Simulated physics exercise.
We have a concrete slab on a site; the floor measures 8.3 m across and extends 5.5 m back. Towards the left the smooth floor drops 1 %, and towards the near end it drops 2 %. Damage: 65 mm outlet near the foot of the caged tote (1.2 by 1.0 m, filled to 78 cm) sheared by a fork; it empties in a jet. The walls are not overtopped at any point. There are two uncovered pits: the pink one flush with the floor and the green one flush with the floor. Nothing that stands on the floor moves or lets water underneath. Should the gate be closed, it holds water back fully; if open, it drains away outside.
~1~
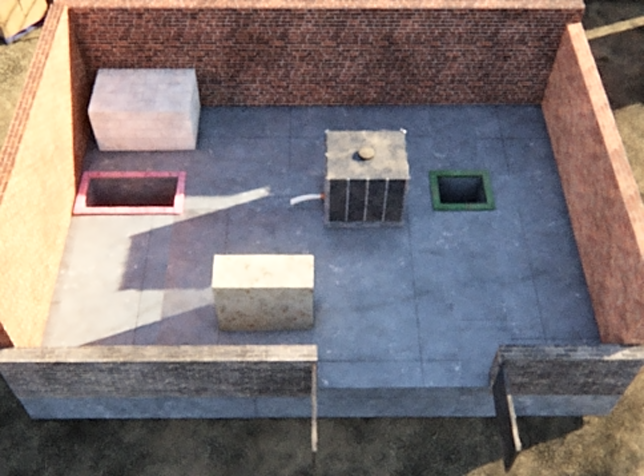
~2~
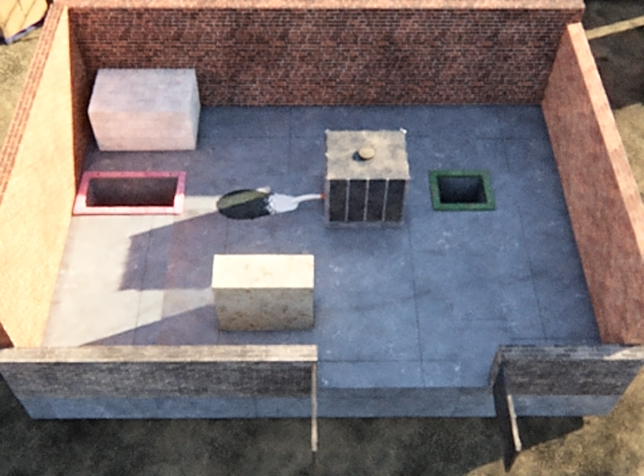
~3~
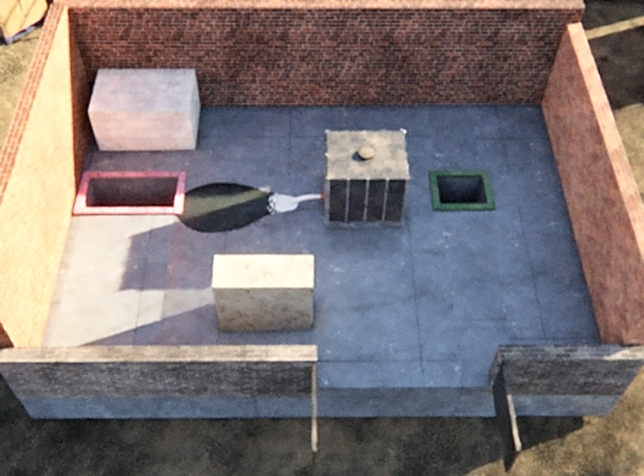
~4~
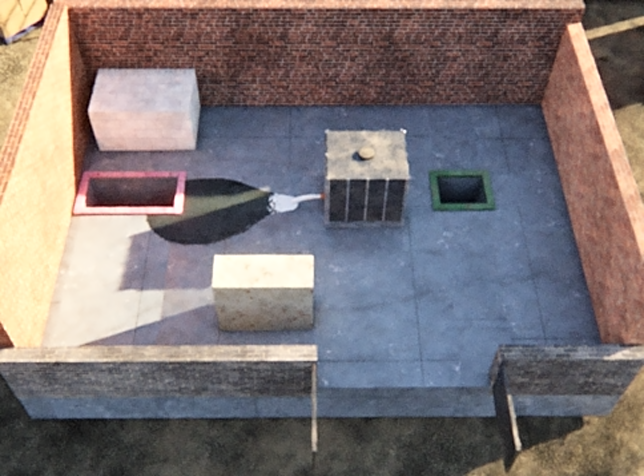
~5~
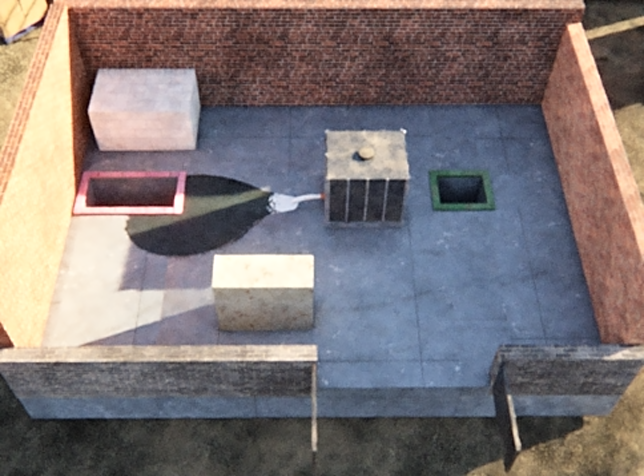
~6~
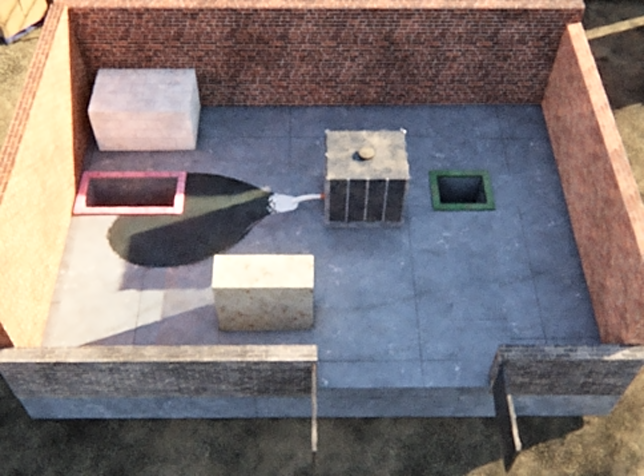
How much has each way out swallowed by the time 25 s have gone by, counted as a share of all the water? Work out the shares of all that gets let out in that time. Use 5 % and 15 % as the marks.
The gate opening takes less than 5 %; the pink pit takes more than 15 %; the green pit takes not even 5 %.
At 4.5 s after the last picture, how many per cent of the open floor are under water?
Near 15 per cent of the floor.
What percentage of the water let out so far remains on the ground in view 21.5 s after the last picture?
Share: About 60 %.
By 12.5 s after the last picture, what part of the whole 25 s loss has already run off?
Share gone: Close to 65 %.
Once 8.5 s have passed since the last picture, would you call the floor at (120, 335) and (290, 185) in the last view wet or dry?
Order as asked - inundated / waterless.
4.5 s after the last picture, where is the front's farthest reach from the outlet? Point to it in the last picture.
At about (45, 332).
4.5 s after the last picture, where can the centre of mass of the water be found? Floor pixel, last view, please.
Near (159, 246) in the last picture.
Then, 1.5 s after the last picture water covers 10 % of the floor and is deepest (2 cm) near (287, 200); gone so far, the gate opening 0 %, the pink pit 6 %, the green pit 0 %.
Then, 4.5 s after the last picture water covers 15 % of the floor and is deepest (2 cm) near (287, 200); gone so far, the gate opening 0 %, the pink pit 12 %, the green pit 0 %.
Then, 8.5 s after the last picture water covers 15 % of the floor and is deepest (4 cm) near (34, 375); gone so far, the gate opening 0 %, the pink pit 19 %, the green pit 0 %.
Then, 12.5 s after the last picture water covers 20 % of the floor and is deepest (4 cm) near (34, 375); gone so far, the gate opening 0 %, the pink pit 26 %, the green pit 0 %.
Then, 21.5 s after the last picture water covers 20 % of the floor and is deepest (5 cm) near (34, 375); gone so far, the gate opening 0 %, the pink pit 41 %, the green pit 0 %.
